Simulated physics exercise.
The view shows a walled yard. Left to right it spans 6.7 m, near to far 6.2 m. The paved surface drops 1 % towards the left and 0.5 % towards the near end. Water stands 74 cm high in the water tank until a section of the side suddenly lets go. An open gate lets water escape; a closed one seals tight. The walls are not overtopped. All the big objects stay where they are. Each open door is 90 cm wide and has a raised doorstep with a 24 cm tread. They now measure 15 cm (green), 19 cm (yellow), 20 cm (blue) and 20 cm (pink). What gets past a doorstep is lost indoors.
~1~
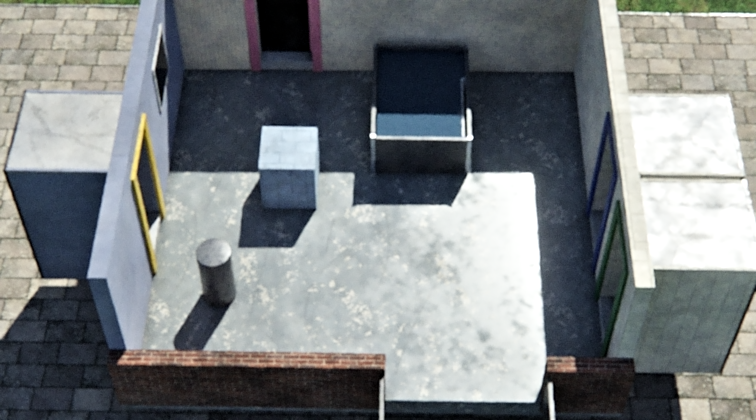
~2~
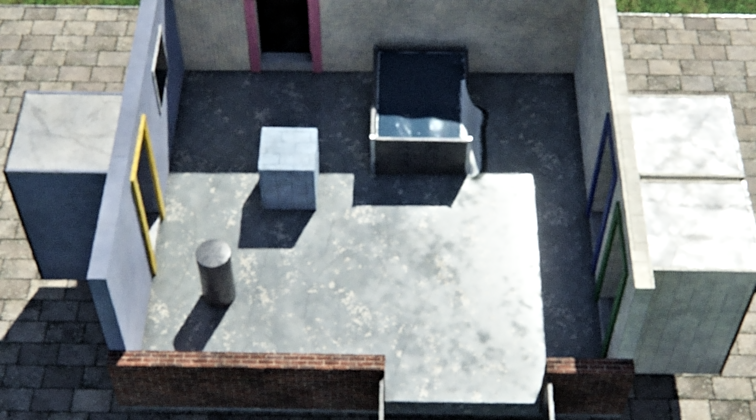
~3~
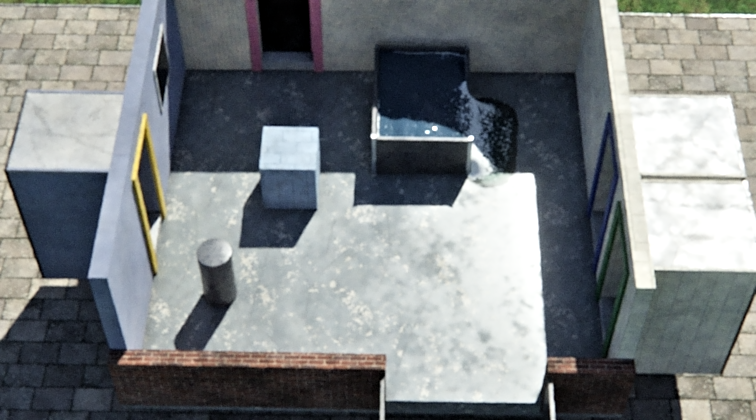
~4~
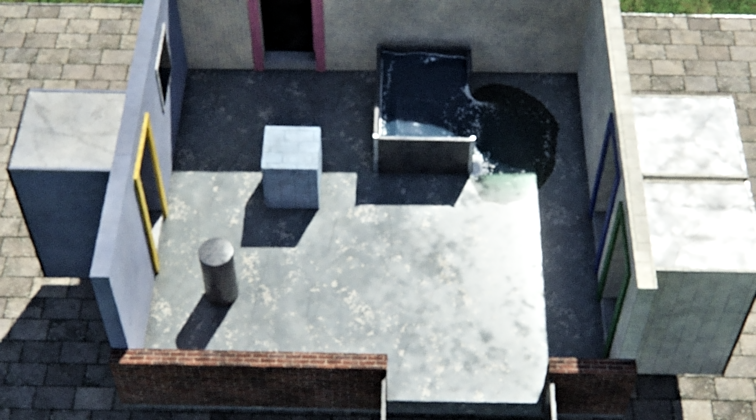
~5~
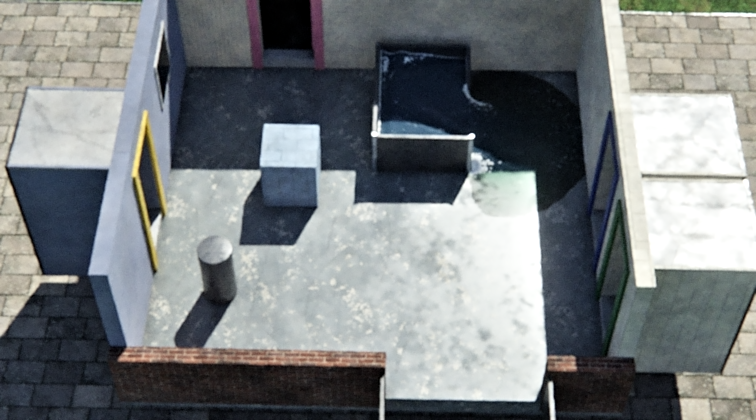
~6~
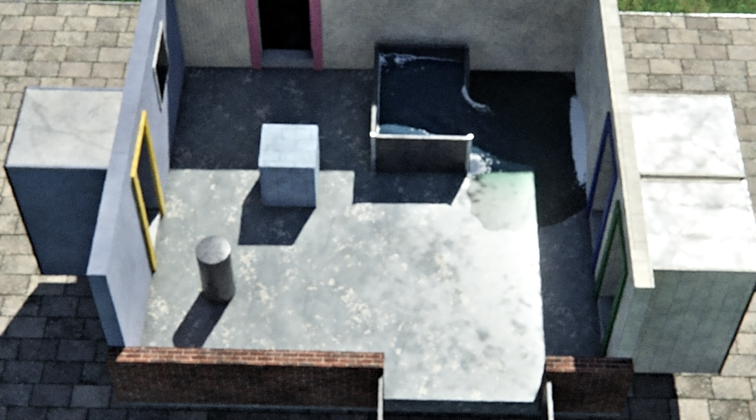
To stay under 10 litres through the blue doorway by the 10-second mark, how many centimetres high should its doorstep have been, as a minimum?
Some 14 cm above the ground.
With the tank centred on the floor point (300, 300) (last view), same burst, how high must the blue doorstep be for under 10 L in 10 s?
Some 15 cm.
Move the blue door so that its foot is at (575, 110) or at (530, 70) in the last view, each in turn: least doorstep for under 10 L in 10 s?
About 35 and 24 cm.
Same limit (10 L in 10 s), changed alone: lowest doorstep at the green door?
About 8.5 cm at green.
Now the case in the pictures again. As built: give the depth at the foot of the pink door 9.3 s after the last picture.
Some 1.0 cm.
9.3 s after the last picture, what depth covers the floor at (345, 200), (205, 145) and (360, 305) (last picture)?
Roughly 0, 2 and 2 cm, in turn.
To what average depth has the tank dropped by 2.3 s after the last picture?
Some 21 cm.
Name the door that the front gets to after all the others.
It is the yellow one.
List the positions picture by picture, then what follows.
The first frame shows still water, 74 cm deep, in the water tank at (421, 95); the blue door at (601, 201) is dry.
In the second frame, water pours out at (465, 128) and has run 0.3 m, to (484, 119); about 9 cm deep outside, 74 cm at the back.
In the third frame, water pours out at (466, 130) and has run 0.8 m, to (514, 125); about 12 cm deep outside, 72 cm at the back.
In the fourth frame, the gap is at (468, 131), the front 1.4 m out at (553, 136); the back of the water tank holds 64 cm.
In the fifth frame, water pours out at (466, 130) and has run 1.9 m, to (584, 163); about 7 cm deep outside, 64 cm at the back.
In the sixth frame, water pours out at (465, 130) and has run 2.0 m, to (586, 198); about 6 cm deep outside, 59 cm at the back; the blue door at (601, 200), 2.8 m from the gap, is still 0.7 m from the nearest water.
Then, 0.7 s after the last picture water covers 15 % of the floor, deepest (48 cm) near (574, 74); 18 cm at the blue door, 0 litres in over its 20 cm doorstep.
Then, 2.3 s after the last picture water covers 35 % of the floor, deepest (27 cm) near (592, 387); 12 cm at the blue door, 1 litre in over its 20 cm doorstep.
Then, 9.3 s after the last picture water covers 70 % of the floor, deepest (10 cm) near (136, 379); 5 cm at the blue door, 1 litre in over its 20 cm doorstep.
At the blue door as built, the water peaked near 21 cm, 1.1 s after the last picture.
Run again over the same 10 s with other heights there, 22 litres in over 11 cm, 6 litres over 15.5 cm. The limit of 10 litres is kept from about 14 cm up.
